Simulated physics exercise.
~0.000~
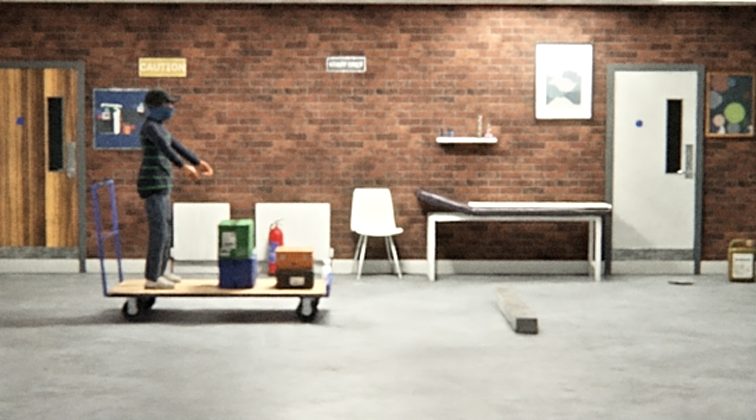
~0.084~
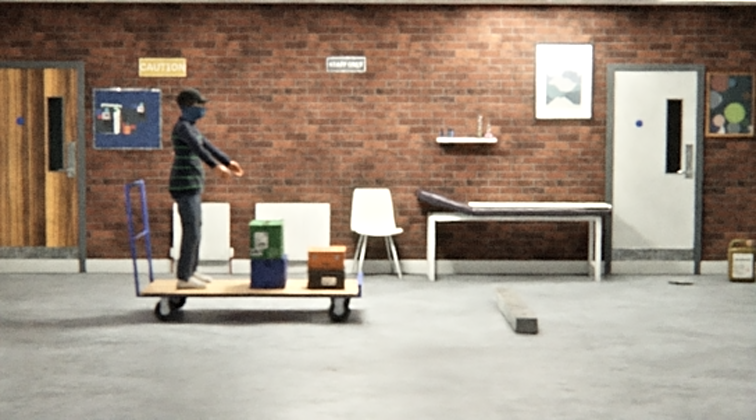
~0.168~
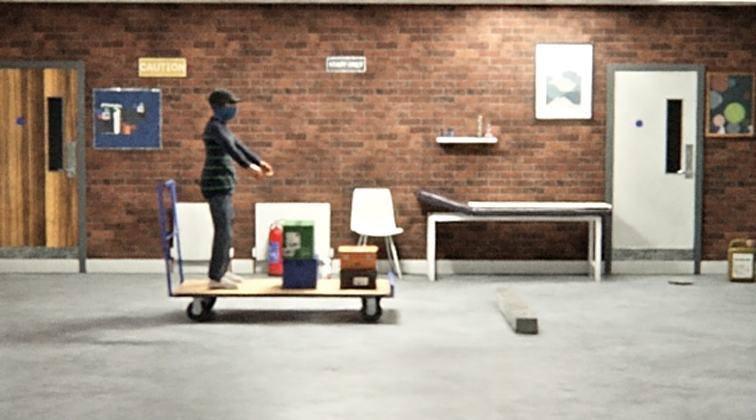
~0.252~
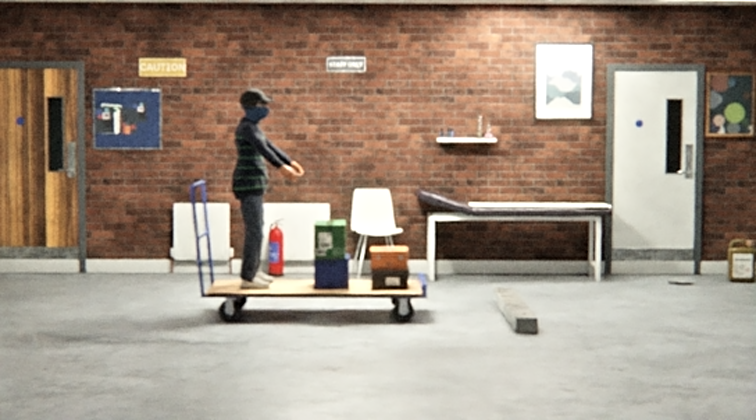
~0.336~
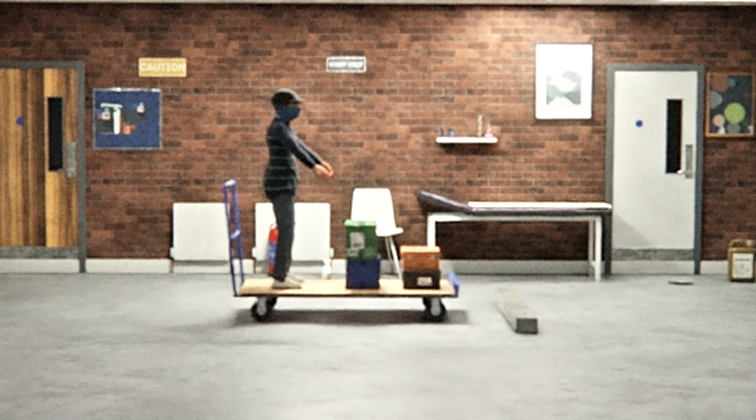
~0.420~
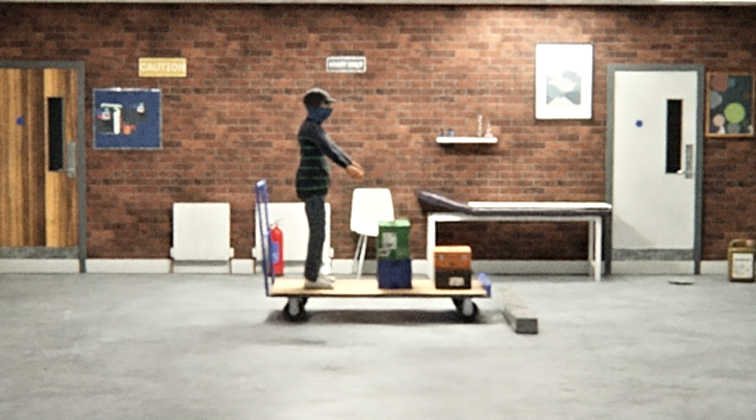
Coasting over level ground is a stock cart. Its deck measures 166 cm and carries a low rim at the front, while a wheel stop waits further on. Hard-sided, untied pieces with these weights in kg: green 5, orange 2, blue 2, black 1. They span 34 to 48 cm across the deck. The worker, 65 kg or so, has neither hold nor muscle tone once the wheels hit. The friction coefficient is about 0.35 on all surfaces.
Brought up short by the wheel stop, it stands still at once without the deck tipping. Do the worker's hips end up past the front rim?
Yes. Over the edge.
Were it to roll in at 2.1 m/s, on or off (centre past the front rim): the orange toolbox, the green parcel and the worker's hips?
Result: Orange gone; green gone; hips safe.
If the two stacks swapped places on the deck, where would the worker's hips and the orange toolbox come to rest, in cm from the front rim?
Result: Hips at 10 past, orange at 40 behind.
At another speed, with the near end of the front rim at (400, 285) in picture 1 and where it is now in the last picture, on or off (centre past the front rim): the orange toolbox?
Result for orange: Not carried.
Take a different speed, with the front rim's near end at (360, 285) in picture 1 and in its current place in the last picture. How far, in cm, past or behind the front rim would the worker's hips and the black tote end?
So the hips settle 50 cm short of the front rim, while the black one stops 20 cm behind it.
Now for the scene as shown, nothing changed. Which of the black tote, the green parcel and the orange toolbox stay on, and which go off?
At the finish the black one is kept, the green one lost, and the orange one lost.
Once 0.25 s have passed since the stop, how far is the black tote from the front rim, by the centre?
About 20 cm behind the rim.
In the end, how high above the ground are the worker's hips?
The hips settle roughly 10 cm above the ground.
Impact comes at 0.49 s.
After 1.04 s the worker's hips are 21 cm behind the rim, near (488, 247) in the last picture's view.
After 1.49 s the worker's hips are 32 cm past the rim, near (555, 274) in the last picture's view.
When all is still (3.0 s), past the rim, green parcel, orange toolbox and the worker's hips; behind it, blue carton and black tote.
